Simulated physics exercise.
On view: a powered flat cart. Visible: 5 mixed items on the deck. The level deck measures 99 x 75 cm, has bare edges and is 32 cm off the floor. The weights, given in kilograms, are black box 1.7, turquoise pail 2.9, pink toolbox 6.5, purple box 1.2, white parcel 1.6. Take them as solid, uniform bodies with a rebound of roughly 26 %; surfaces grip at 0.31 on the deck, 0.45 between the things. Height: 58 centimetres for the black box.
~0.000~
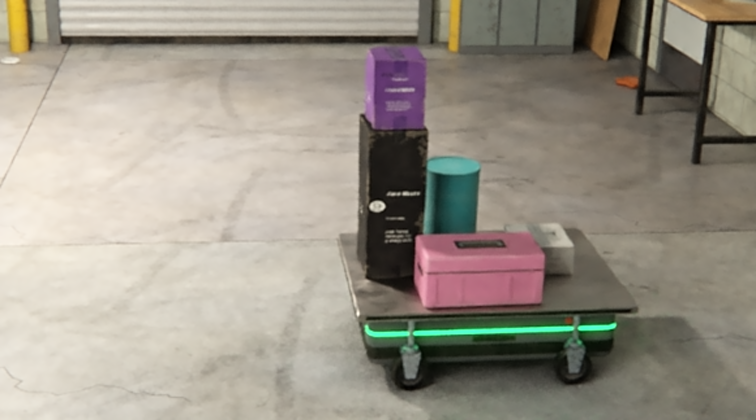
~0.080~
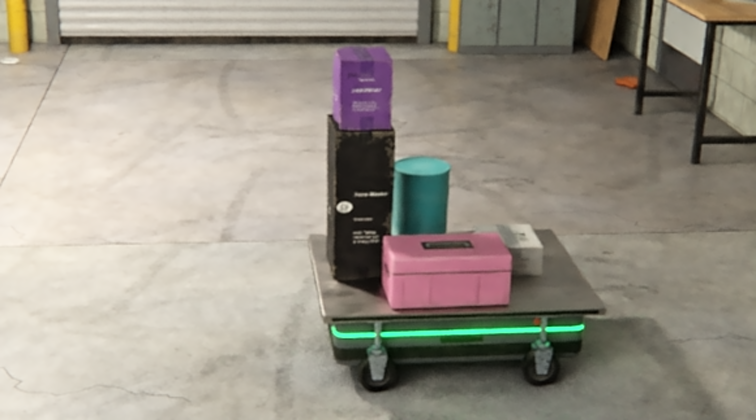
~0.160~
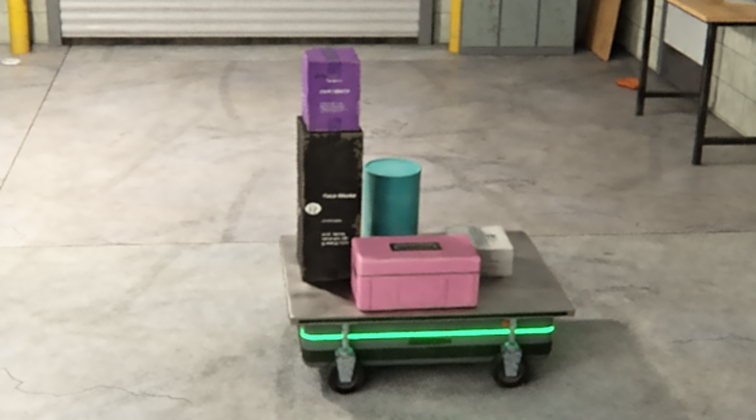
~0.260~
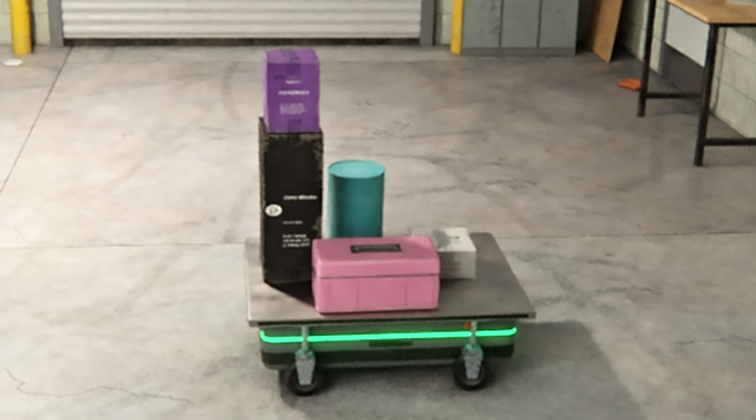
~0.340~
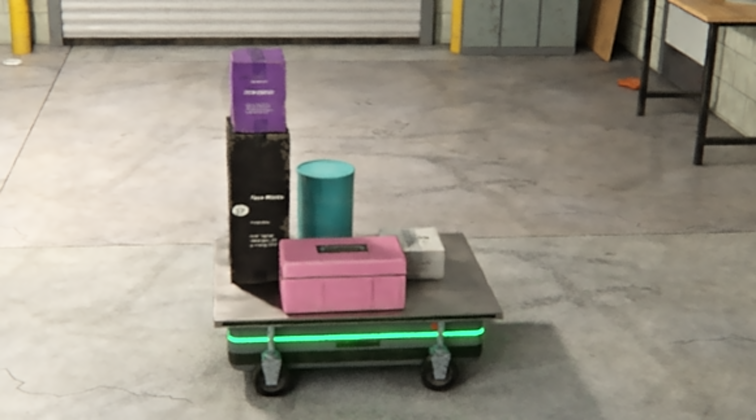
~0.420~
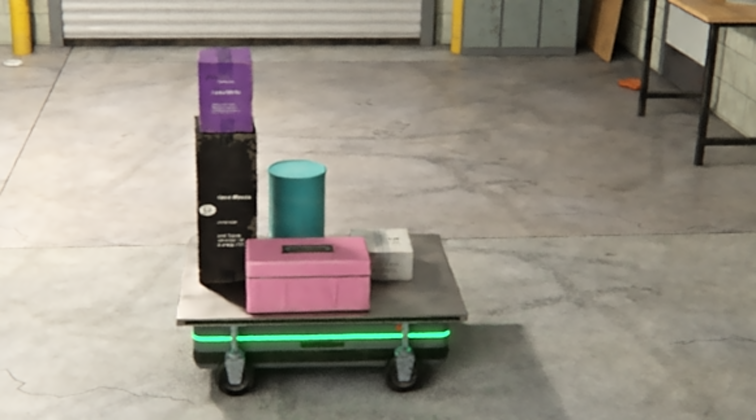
A flat cart carrying a pink toolbox and four other items rolls steadily left.
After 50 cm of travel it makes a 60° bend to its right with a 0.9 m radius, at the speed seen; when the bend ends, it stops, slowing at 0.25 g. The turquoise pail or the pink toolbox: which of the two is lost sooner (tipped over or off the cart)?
The object mentioned second goes first, namely the pink toolbox.
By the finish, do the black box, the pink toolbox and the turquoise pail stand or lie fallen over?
Well, the black box tumbles down, the pink toolbox tumbles down, and the turquoise pail holds steady.
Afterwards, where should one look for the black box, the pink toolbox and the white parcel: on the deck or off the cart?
Final state - the black box ends out of bounds; the pink toolbox ends out of bounds; the white parcel stays within bounds.
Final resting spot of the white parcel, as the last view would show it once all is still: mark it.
It ends up at about (123, 174).
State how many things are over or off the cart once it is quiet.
Altogether, 3.
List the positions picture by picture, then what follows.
The first picture shows cart 0 cm along; turquoise pail (450, 205); pink toolbox (479, 269).
The second picture shows cart 12 cm along; white parcel (507, 250); black box (359, 196).
The third picture shows cart 24 cm along; purple box (331, 89); white parcel (478, 251).
The fourth picture shows cart 39 cm along; black box (290, 199); purple box (291, 90).
The fifth picture shows cart 51 cm along; white parcel (410, 253); black box (258, 199).
The sixth picture shows cart 63 cm along; turquoise pail (297, 209); pink toolbox (307, 274).
After 0.92 s, cart 138 cm along, turned 47°; pink toolbox and purple box now off the cart; turquoise pail slid 11 cm near (176, 176); black box leaning 44°.
After 1.42 s, cart 205 cm along, turned 60°; black box now off the cart; turquoise pail slid 12 cm near (123, 136).
By the end (2.8 s), off the cart, black box, pink toolbox and purple box; not toppled but over 10 cm from the start, turquoise pail; white parcel in place, give or take 10 cm. Seen from the same camera at the end, turquoise pail near (109, 128). Turquoise pail was never lost; pink toolbox went at 0.88 s.
